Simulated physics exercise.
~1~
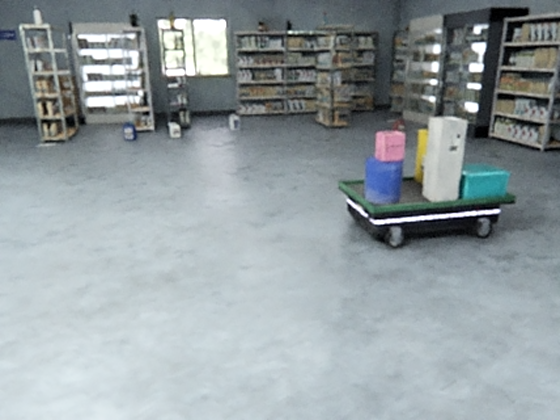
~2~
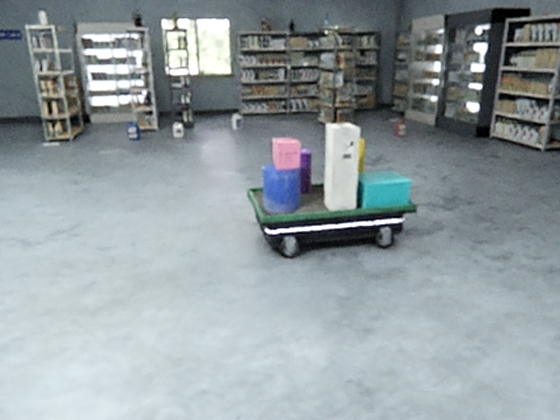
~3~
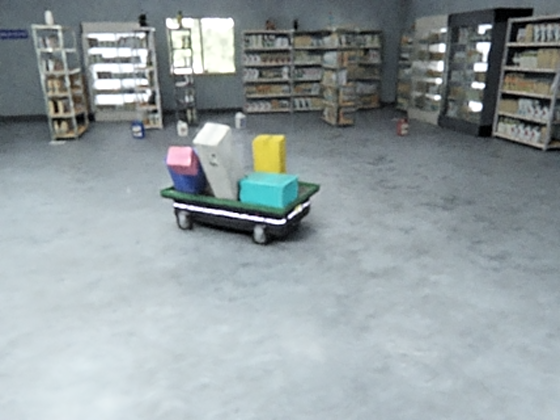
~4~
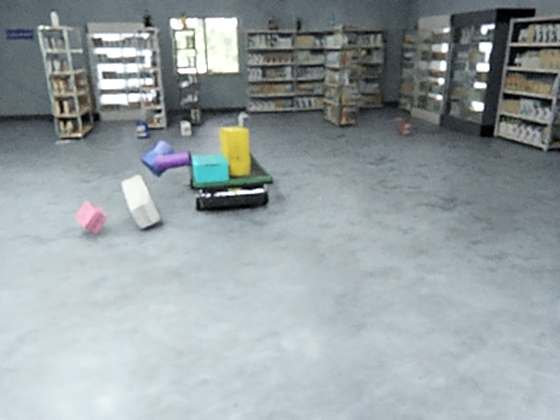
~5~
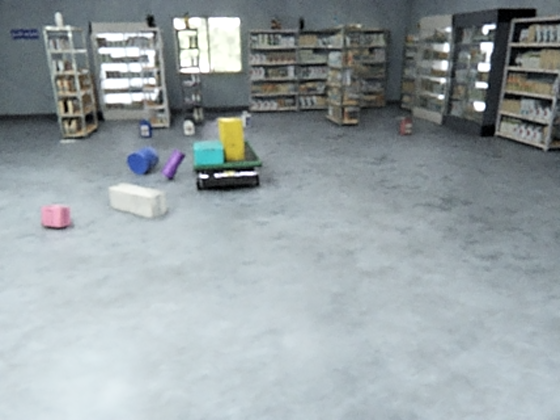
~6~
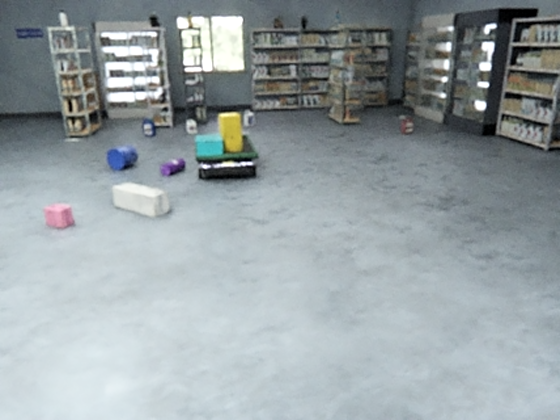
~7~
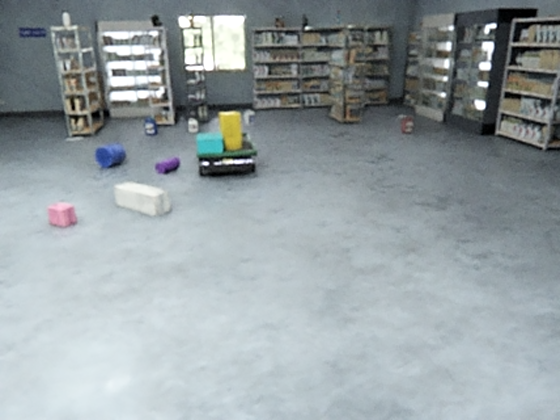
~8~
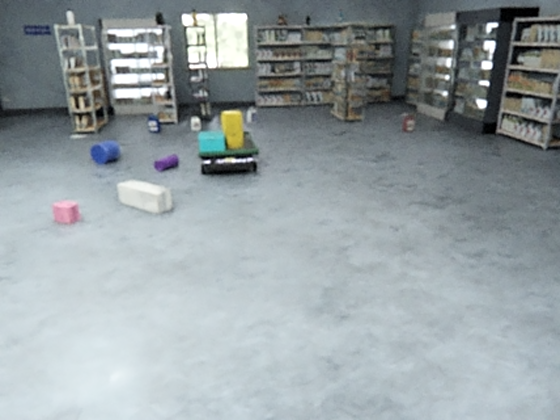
The footage shows a green-topped cart carrying colourful containers leftward across a grey floor, then turning away as the pink box, white box, blue pail and purple canister tumble off. The cart stops with the yellow box upright and turquoise tote still aboard, the fallen items lying nearby.
